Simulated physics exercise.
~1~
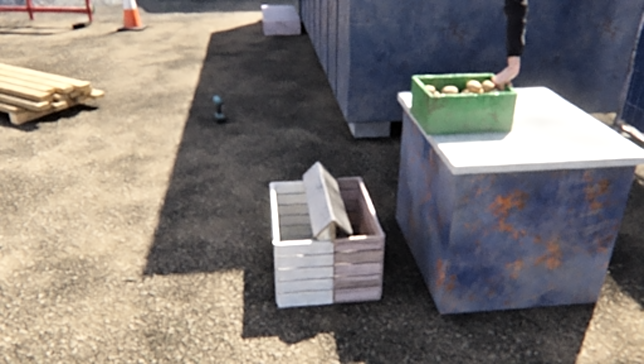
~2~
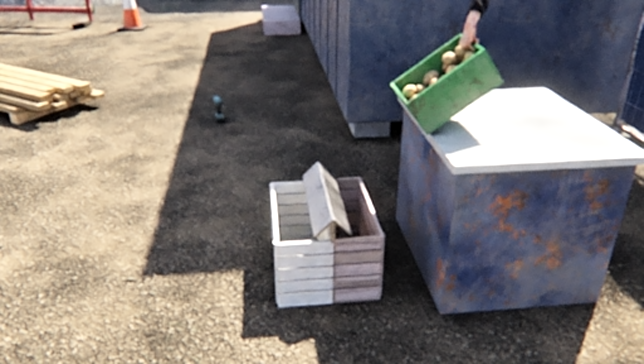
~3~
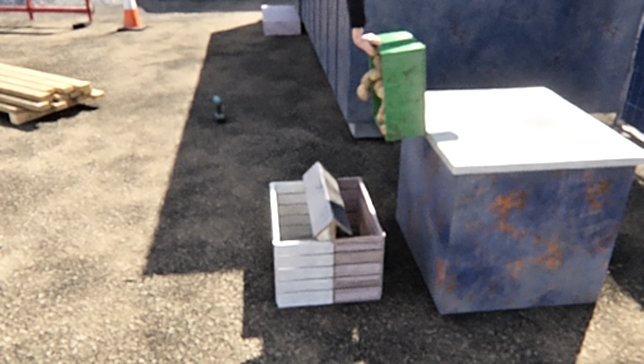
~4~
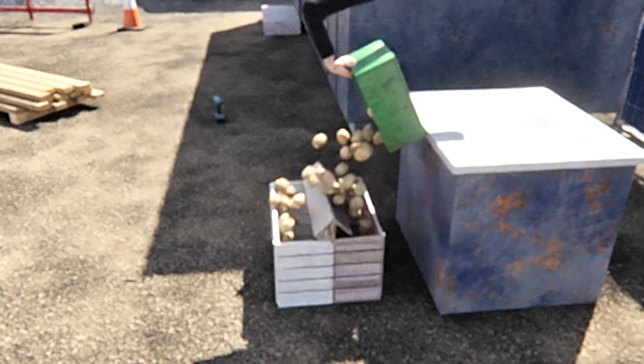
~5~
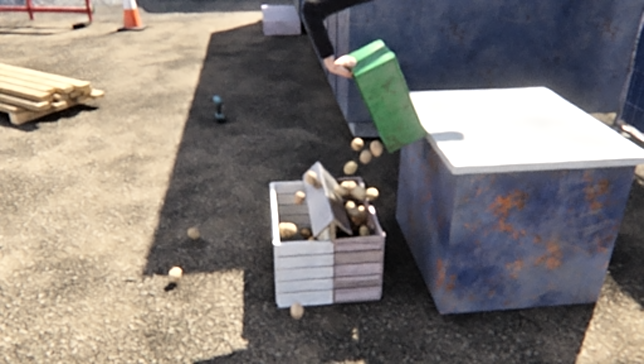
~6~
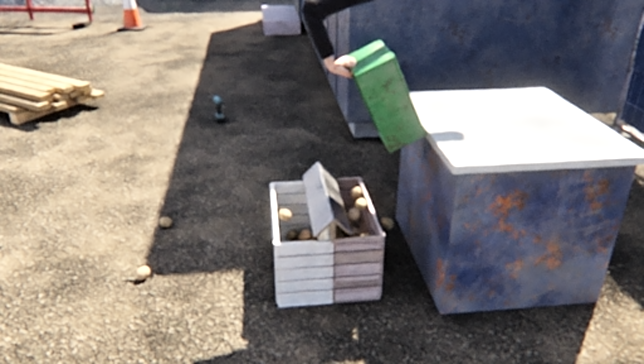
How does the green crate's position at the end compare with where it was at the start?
At the start the green crate sat upright on top of the bench. By the end it was farther left, held steeply tipped just past the bench's left edge.
